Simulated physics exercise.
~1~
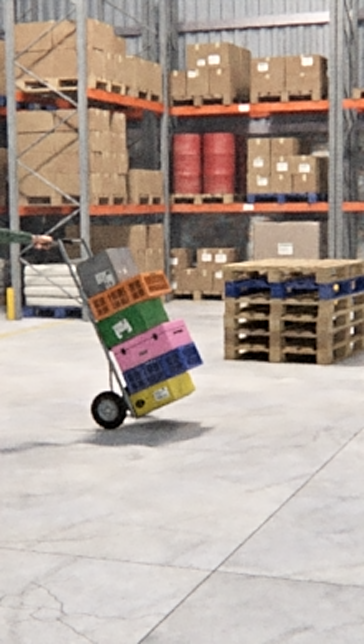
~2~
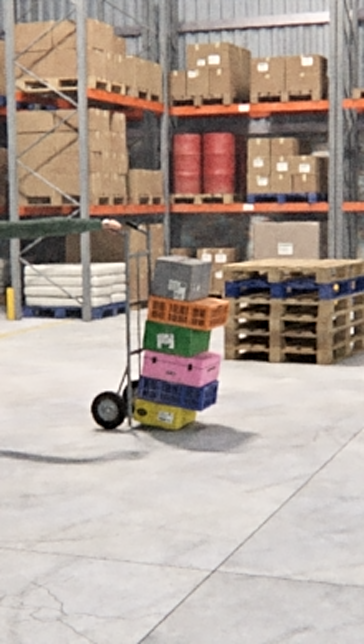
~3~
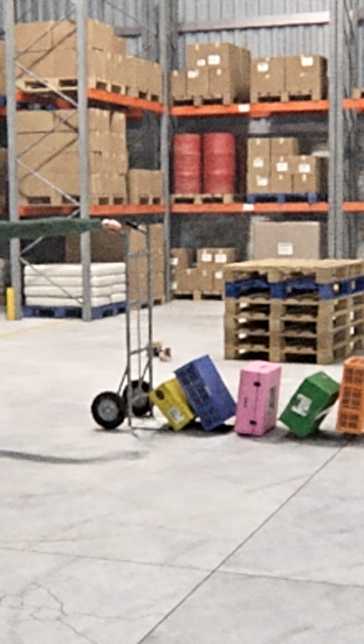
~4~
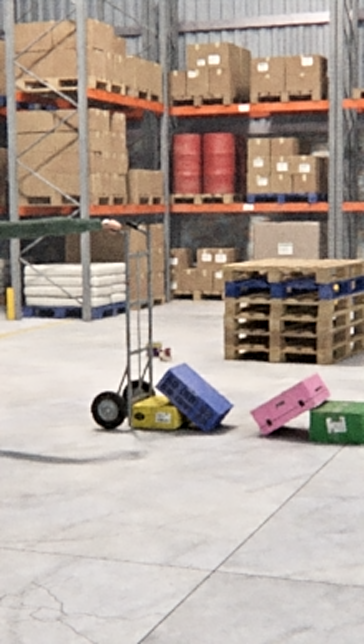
In a warehouse, a hand truck swings upright and its stacked boxes and crates topple right, the blue crate left leaning on yellow.
